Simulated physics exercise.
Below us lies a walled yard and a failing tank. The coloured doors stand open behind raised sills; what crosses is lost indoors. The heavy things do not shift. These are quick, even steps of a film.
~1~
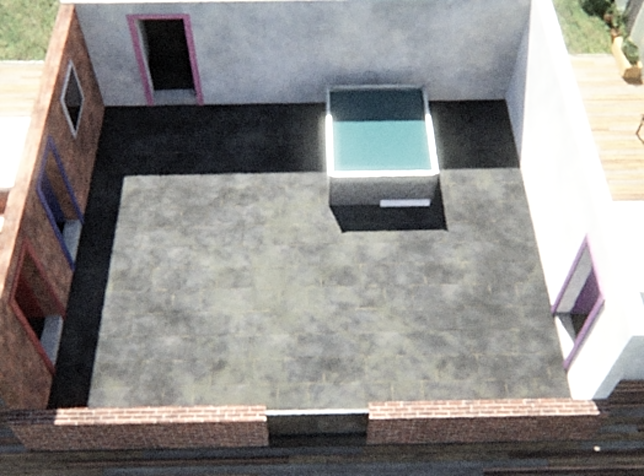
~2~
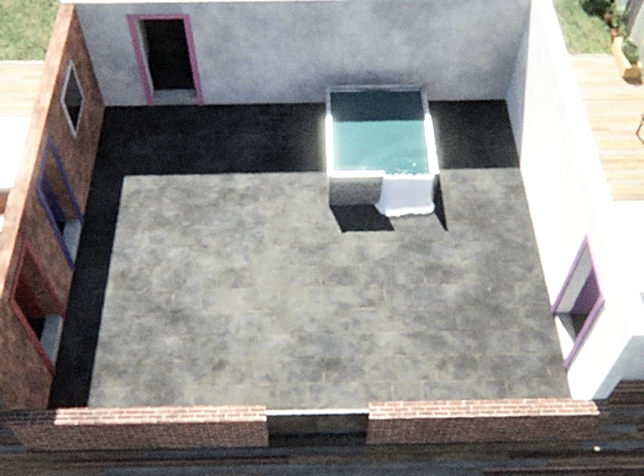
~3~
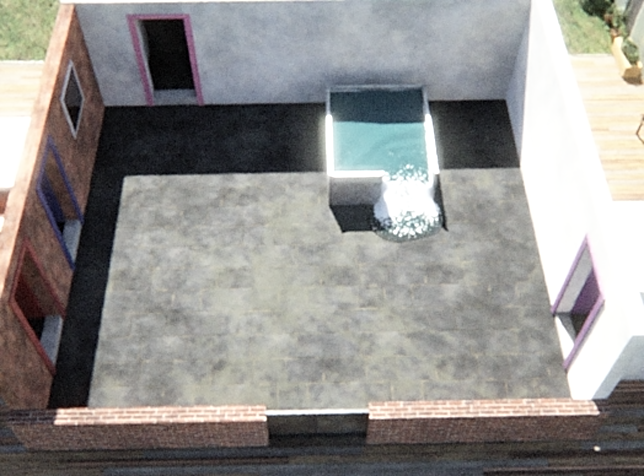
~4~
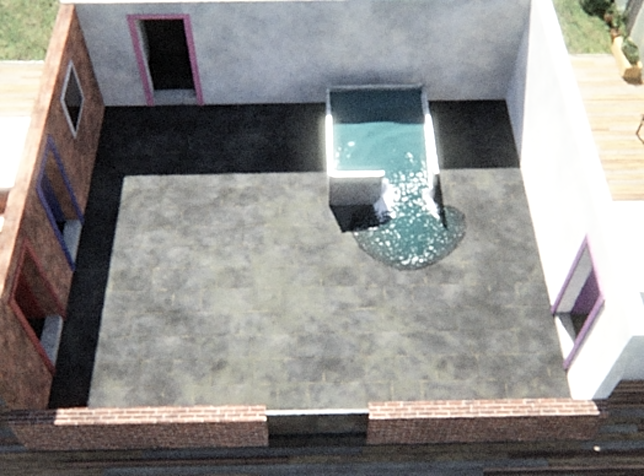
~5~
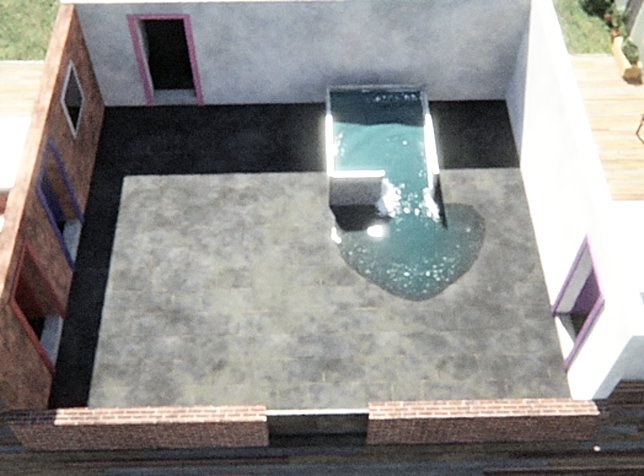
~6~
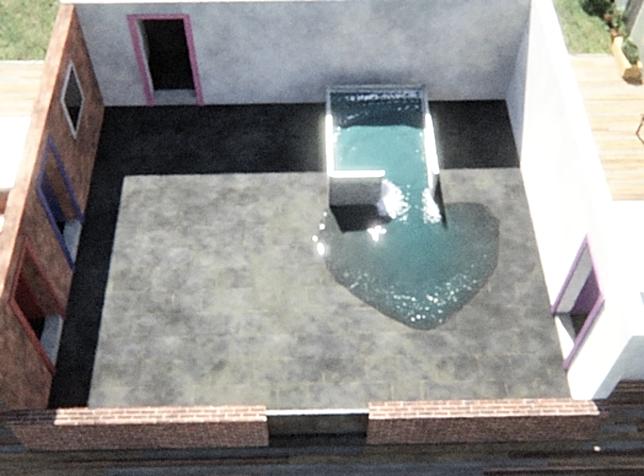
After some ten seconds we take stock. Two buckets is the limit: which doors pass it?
The blue door admits no more than that; the red door admits no more than that; the pink door admits no more than that; the purple door lets in a lot.
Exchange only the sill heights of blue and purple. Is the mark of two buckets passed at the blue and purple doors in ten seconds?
The blue one lets less in; the purple one holds.
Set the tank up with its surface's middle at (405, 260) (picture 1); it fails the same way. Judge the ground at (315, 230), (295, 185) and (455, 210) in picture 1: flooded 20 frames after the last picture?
One after the other: Free of water, dry, under water.
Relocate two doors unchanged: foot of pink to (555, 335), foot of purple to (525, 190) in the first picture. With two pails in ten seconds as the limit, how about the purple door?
Then: The purple one is under.
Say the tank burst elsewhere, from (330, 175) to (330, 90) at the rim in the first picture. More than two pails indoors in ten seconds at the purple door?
My reading: The purple one holds.
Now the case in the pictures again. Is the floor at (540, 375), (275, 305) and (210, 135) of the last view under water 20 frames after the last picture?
One after the other: Flooded, awash, clear.
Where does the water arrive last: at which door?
I say the pink-painted one.
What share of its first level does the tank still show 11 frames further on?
Near 58 in a hundred.
A moment on, water covers 30 % of the floor; the blue door not reached, the red door not reached, the pink door not reached, the purple door not reached.
Next, water covers 35 % of the floor; the blue door not reached, the red door not reached, the pink door not reached, the purple door under two buckets in.
Then, water covers 40 % of the floor; the blue door not reached, the red door not reached, the pink door not reached, the purple door over two buckets in.
Later, water covers 55 % of the floor; the blue door wet at the sill, nothing in, the red door wet at the sill, nothing in, the pink door not reached, the purple door over two buckets in.
In the end, water covers 85 % of the floor; the blue door wet at the sill, nothing in, the red door wet at the sill, nothing in, the pink door wet at the sill, nothing in, the purple door over two buckets in.
